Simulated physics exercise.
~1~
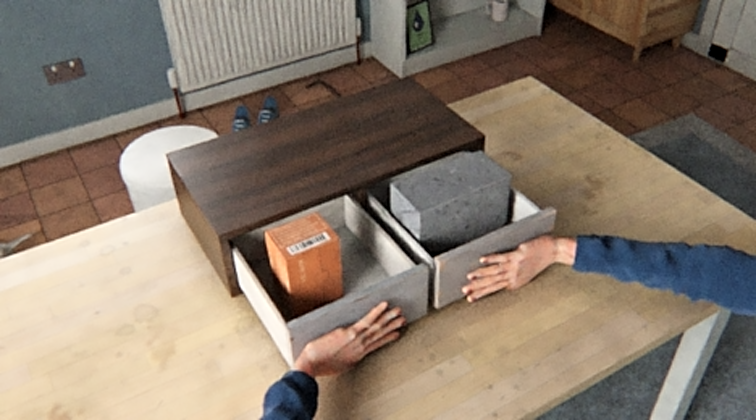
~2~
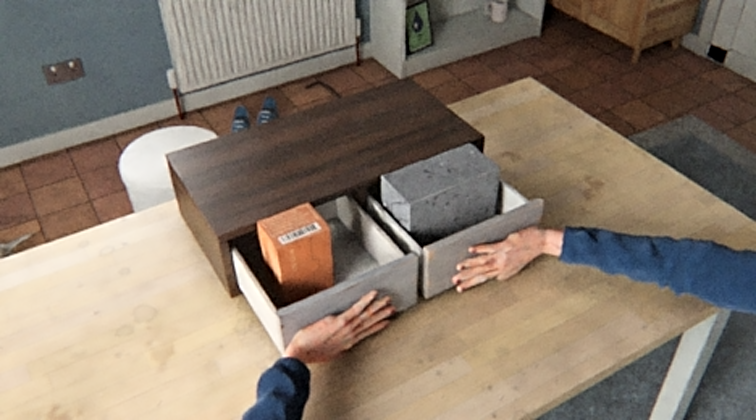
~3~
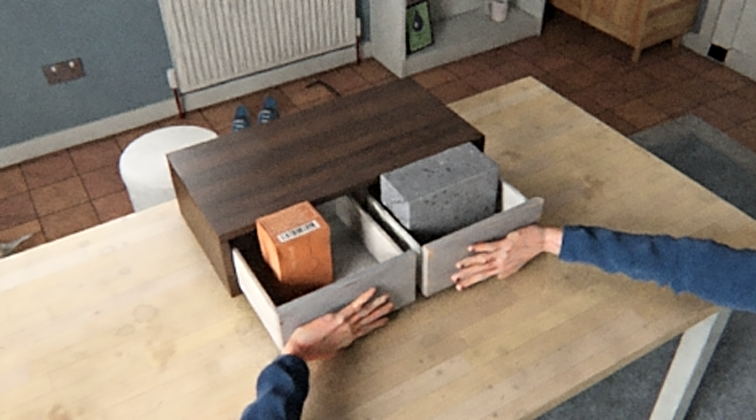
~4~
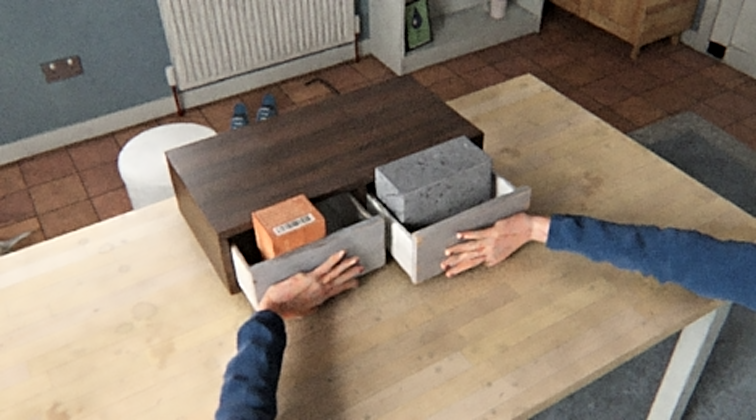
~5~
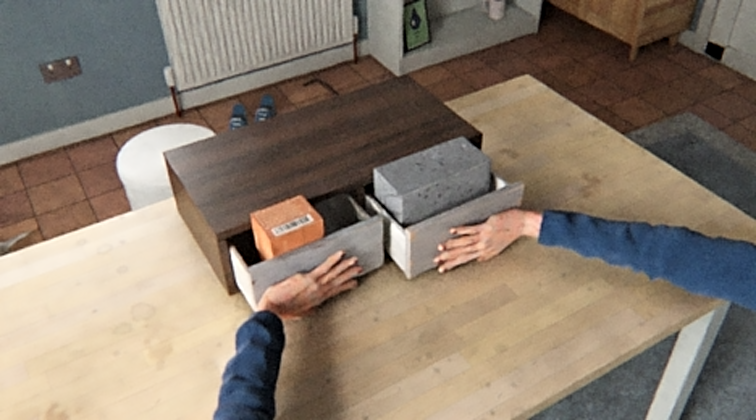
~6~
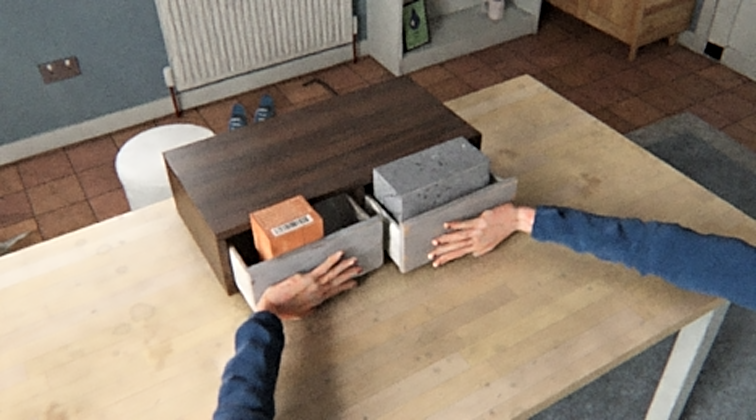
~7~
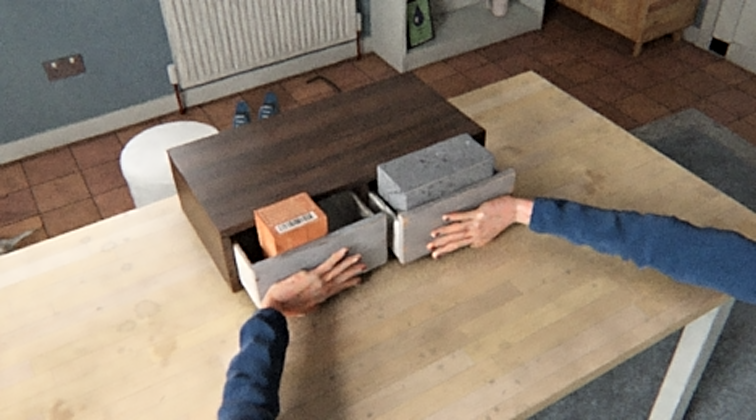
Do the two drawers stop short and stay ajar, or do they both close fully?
Both stop short and stay ajar. The left drawer halts first, and the right one creeps in a little further but is also still partly open at the end.
The clip opens on a low dark wooden chest on a pale table, its two drawers pulled open, with an orange box in the left one and a large grey brick in the right. Two hands in blue sleeves rest on the drawer fronts and push them toward the chest. Both drawers slide in, carrying the box and the brick with them. The left drawer then stops, still ajar, while the right one creeps in a little further. At the end both drawers stand partly open, with the hands still against their fronts.
